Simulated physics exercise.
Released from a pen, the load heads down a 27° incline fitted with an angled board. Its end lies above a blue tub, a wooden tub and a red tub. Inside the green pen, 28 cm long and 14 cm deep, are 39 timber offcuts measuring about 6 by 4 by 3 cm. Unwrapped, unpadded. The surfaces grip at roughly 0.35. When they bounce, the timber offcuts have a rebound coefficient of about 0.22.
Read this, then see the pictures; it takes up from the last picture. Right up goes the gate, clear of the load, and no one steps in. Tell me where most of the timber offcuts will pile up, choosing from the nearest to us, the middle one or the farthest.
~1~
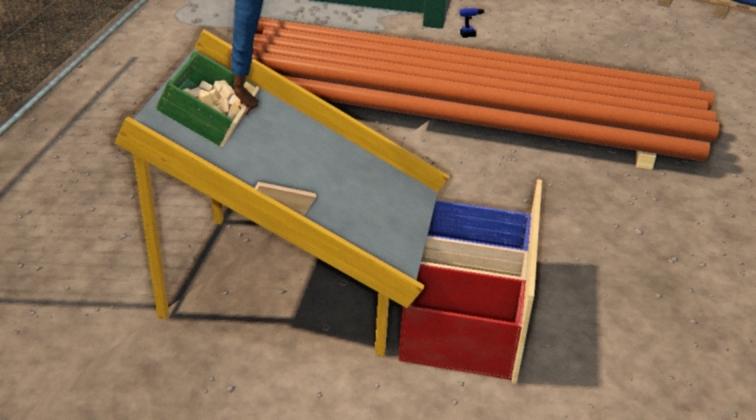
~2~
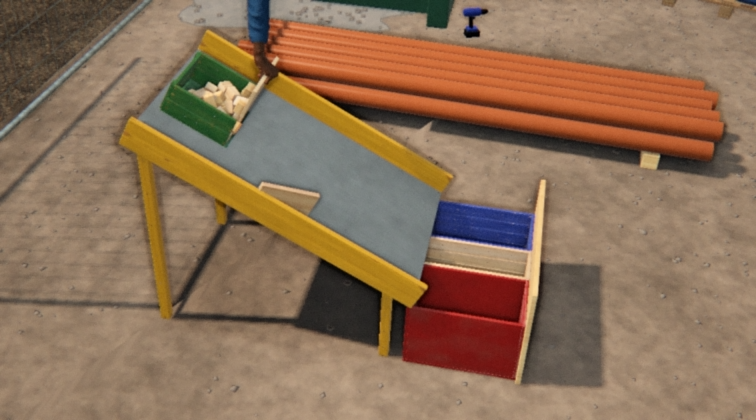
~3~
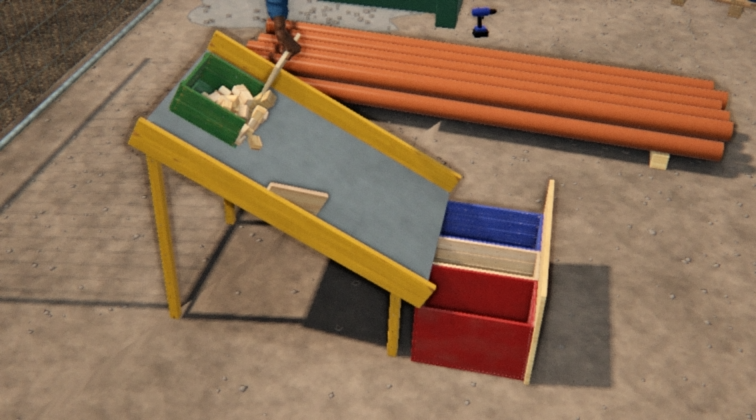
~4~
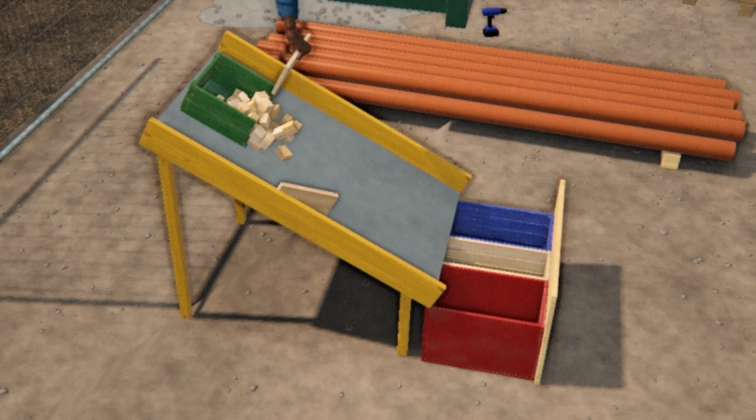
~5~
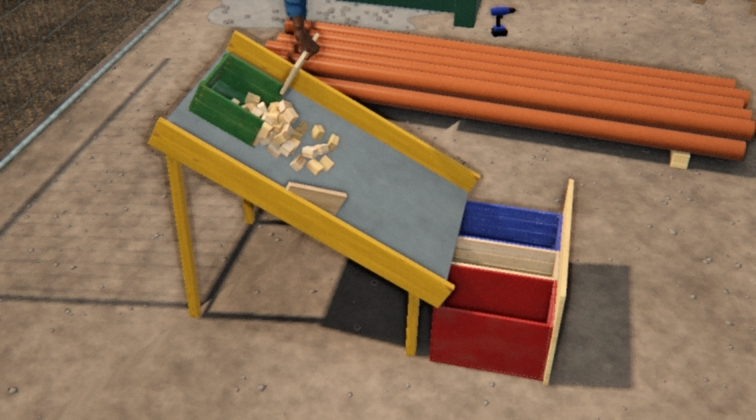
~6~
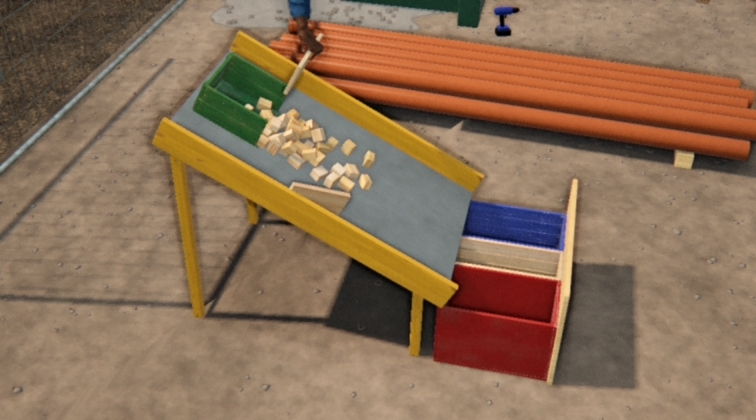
Most of them pile up in the one in the middle.
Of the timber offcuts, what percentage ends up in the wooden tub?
Share of items: Approx. 60 %.
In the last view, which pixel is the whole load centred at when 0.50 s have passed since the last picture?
I'd say close to (415, 212).
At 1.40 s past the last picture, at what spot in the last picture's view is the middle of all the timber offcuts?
The middle lies near (534, 308).
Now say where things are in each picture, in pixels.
In the first picture (we follow the rim corner now nearest the camera; the camera pans a little), green pen at (172, 85); blue tub at (525, 250); nothing out yet.
The second picture shows green pen at (176, 85).
The third picture shows green pen at (185, 86); 6 out, the lowest offcut at (255, 142).
The fourth picture shows green pen at (195, 86); 13 out, the lowest offcut at (284, 153).
The fifth picture shows green pen at (204, 86); 22 out, the lowest offcut at (326, 164).
The sixth picture shows green pen at (208, 86); blue tub at (561, 250); 30 out, the lowest offcut at (365, 182).
Then, 0.22 s after the last picture, 1 still in the green pen and 38 on the slope.
Then, 0.50 s after the last picture, 2 in the blue tub, 4 in the wooden tub, 1 in the red tub, 29 on the slope and 3 in the air.
Then, 0.90 s after the last picture, 7 in the blue tub, 18 in the wooden tub, 7 in the red tub, 4 on the slope and 3 in the air.
When it is over (1.40 s after the last picture), 8 in the blue tub, 23 in the wooden tub and 8 in the red tub.
